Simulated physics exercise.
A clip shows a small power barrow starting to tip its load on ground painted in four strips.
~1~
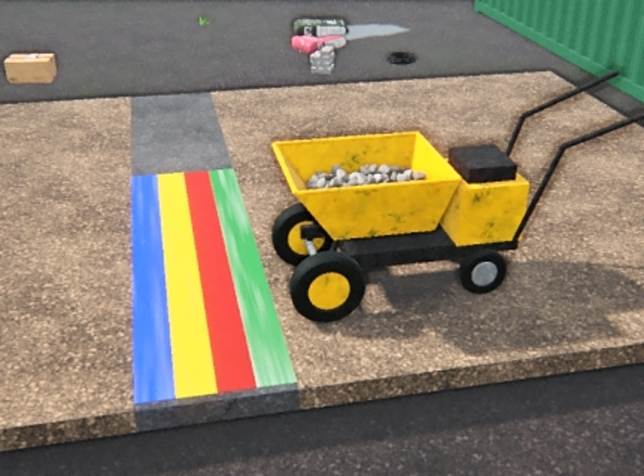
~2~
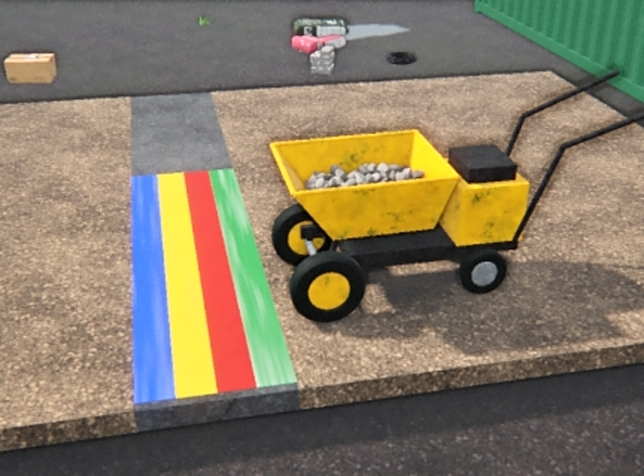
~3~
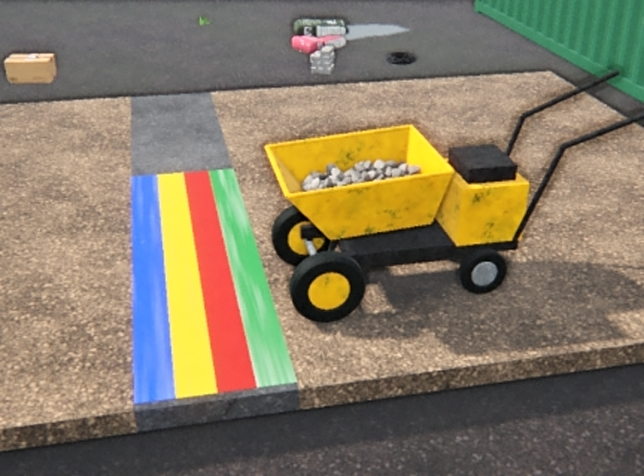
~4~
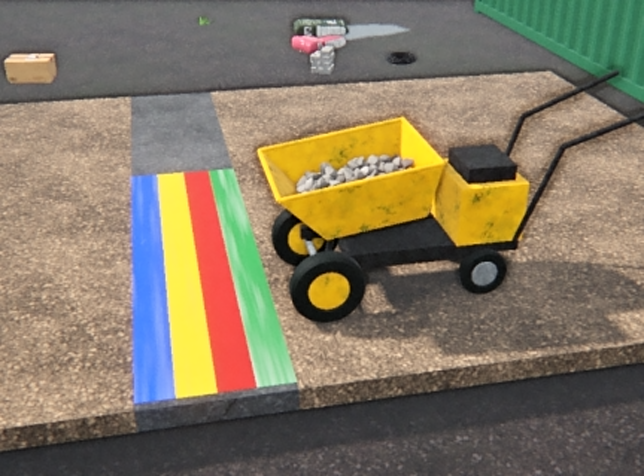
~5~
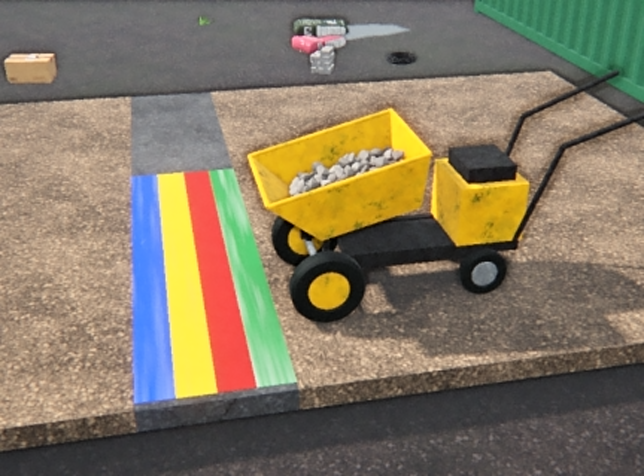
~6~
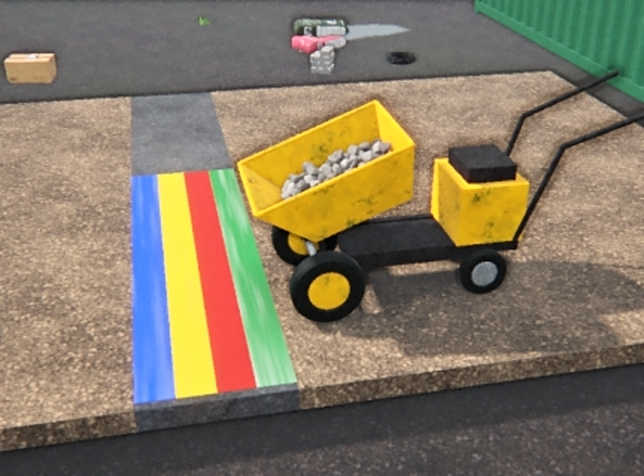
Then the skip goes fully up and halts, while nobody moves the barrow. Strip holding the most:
Yellow strip.
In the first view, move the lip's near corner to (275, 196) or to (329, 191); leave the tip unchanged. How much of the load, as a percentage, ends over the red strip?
0 % and 40 %.
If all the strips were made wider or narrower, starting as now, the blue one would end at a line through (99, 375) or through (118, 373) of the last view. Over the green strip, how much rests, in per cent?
Shares: Close to 0 %; close to 0 %.
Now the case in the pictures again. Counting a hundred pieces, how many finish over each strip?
Green strip about 0 per cent, red strip about 15 per cent, yellow strip about 40 per cent, blue strip about 30 per cent.
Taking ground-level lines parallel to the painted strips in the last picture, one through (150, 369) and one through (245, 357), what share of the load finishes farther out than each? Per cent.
20 % and 90 %.
Soon, skip tipped steeply; all in the skip.
A while on, skip tipped right over; most in the skip; a stray few over the red strip; a small part over the yellow strip; a stray few over the blue strip.
Towards the end, skip tipped right over; a small part in the skip; a small part over the red strip; about half over the yellow strip; about a quarter over the blue strip; a small part off the paint.
Finally, skip tipped right over; a small part in the skip; none over the green strip; a small part over the red strip; about a third over the yellow strip; about a quarter over the blue strip; a small part off the paint.
